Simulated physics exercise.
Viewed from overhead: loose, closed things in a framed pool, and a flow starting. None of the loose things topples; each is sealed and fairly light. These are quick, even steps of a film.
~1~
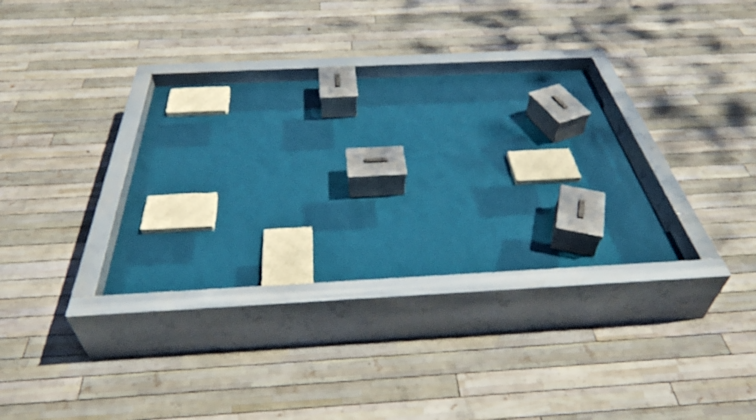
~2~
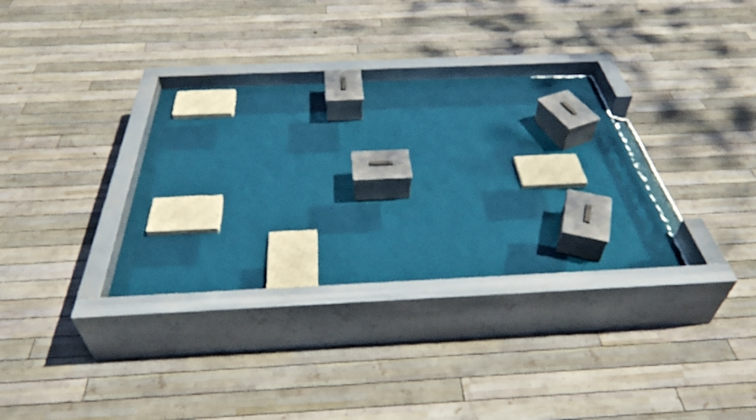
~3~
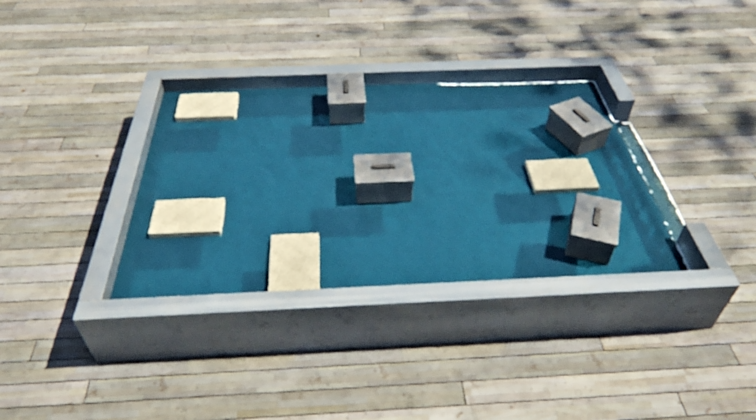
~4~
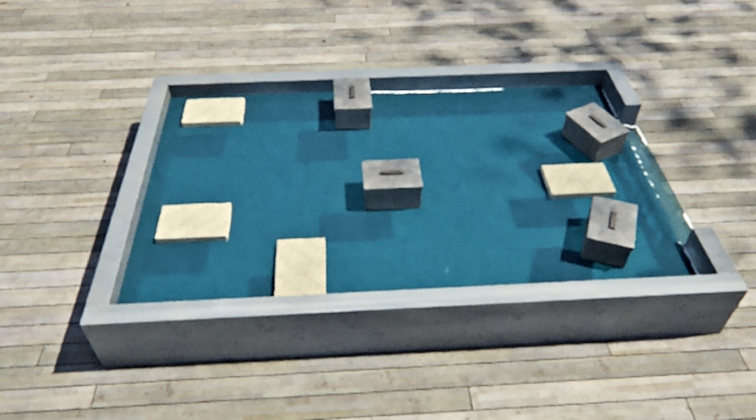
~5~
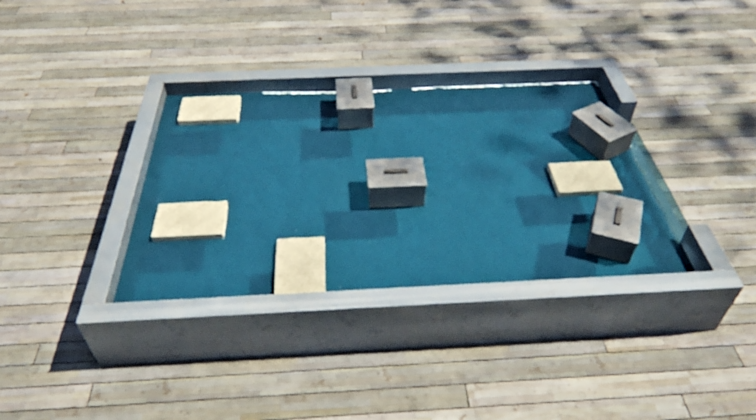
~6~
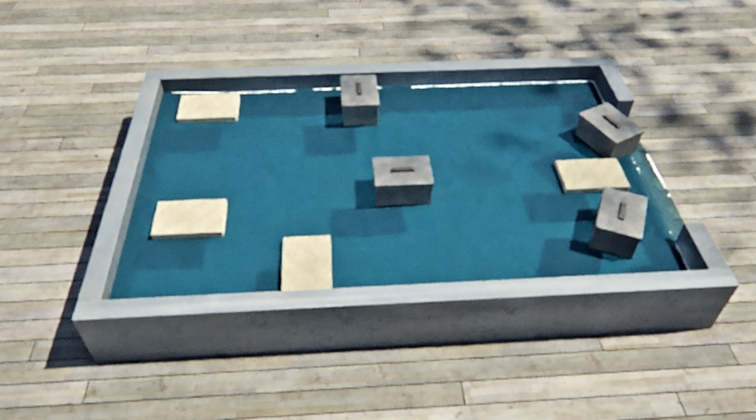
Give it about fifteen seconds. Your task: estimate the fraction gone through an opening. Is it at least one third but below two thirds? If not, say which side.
It falls in the central third.
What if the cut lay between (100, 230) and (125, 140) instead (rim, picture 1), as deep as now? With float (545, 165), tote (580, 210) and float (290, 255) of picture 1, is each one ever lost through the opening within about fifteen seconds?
Item one: Remains; item two: Remains; item three: Leaves.
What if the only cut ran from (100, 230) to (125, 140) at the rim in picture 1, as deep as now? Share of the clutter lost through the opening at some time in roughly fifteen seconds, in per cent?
About 20 %.
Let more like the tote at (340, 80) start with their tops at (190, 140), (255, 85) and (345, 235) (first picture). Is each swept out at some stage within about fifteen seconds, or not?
Going through them one by one: Remained / remained / remained.
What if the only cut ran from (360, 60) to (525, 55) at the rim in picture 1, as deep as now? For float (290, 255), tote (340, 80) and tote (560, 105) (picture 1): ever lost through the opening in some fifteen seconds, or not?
Taken in that order, the answers are not lost, swept away, swept away.
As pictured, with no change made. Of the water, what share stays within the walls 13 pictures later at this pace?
Estimate: About 78 %.
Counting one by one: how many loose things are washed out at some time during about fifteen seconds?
The count is 3.
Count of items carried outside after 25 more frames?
Tally: 3.
A moment on, 1 of 8 are out; 7 afloat.
Next, 3 of 8 are out; 5 afloat.
Later, 3 of 8 are out; 5 afloat.
In the end, 3 of 8 are out; 5 afloat.
